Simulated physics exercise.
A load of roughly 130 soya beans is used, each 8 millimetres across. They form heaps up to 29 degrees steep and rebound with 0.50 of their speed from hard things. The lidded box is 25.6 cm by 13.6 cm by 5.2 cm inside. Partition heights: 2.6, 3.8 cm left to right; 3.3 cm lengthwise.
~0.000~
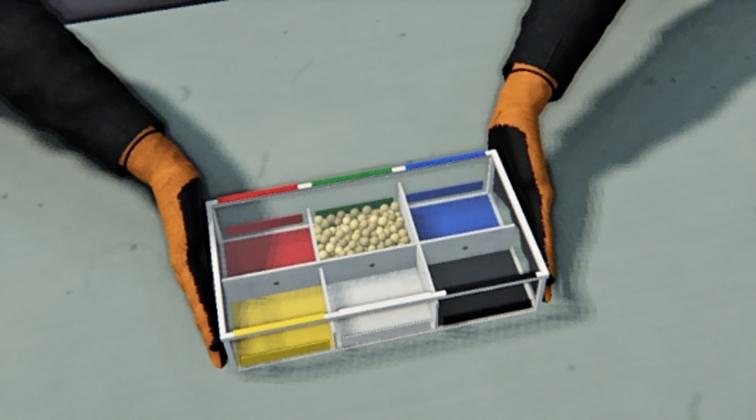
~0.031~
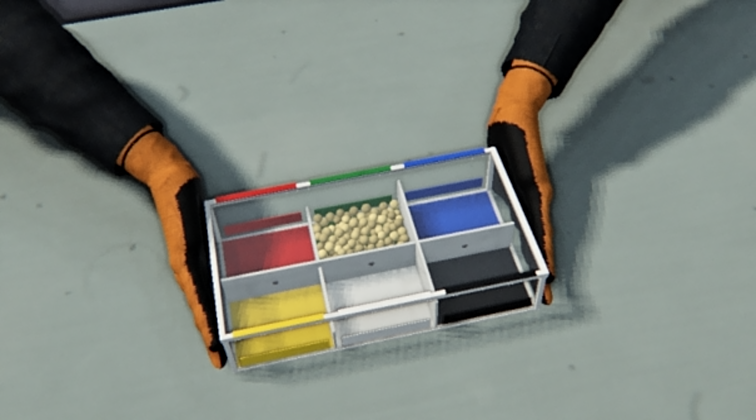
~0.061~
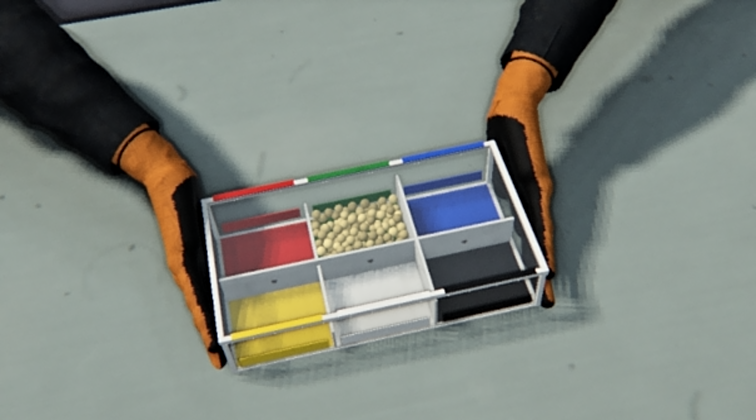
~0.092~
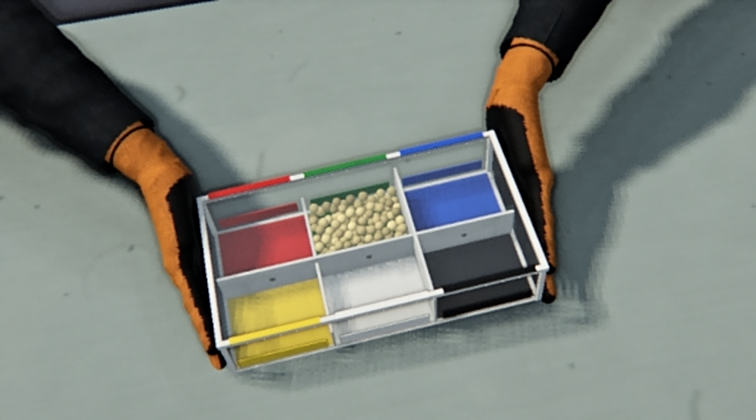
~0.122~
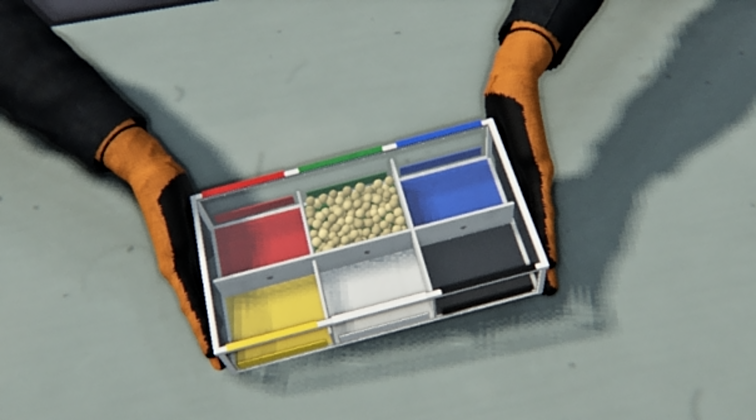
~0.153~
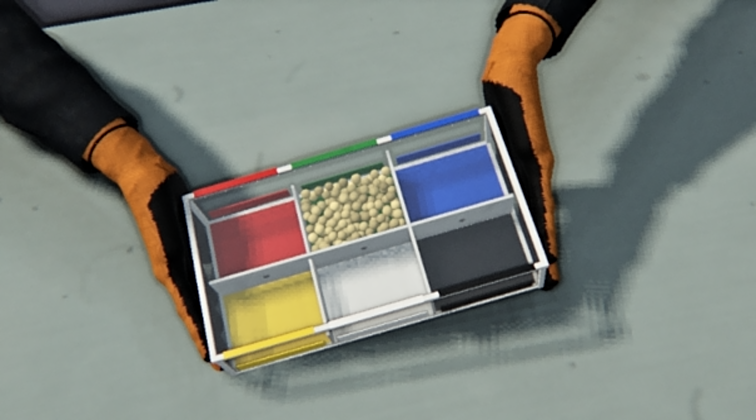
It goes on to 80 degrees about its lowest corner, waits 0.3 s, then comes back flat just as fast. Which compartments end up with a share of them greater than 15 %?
Red: Not greater. Blue: Not greater. Green: Greater. Yellow: Greater. White: Not greater. Black: Not greater.
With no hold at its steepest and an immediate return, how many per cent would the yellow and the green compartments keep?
Yellow keeps 50% and green keeps 30%.
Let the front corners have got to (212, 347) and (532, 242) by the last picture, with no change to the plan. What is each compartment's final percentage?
Result - red: 20 %; blue: 0 %; green: 30 %; yellow: 50 %; white: 0 %; black: 0 %.
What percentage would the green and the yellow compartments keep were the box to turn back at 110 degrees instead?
Result - green 0 percent, yellow 95 percent.
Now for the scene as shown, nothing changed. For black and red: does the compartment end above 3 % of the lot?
Note - black negative, red affirmative.
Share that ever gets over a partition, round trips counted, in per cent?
That share comes to about 70 per cent.
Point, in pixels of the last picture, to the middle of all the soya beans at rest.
Centre at rest, approx.: (279, 315) px.
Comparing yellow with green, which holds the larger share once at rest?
More settles in the yellow compartment.
Then, at 0.70 s, tilt 80 degrees; red 5 %, green 45 %, yellow 40 %, white 5 %.
After 1.07 s, tilt 47 degrees; red 10 %, green 30 %, yellow 60 %.
After 1.53 s, tilt 0 degrees; red 10 %, green 30 %, yellow 60 %.
By 2.0 s all is still; red 10 %, blue 0 %, green 30 %, yellow 60 %, white 0 %, black 0 %.
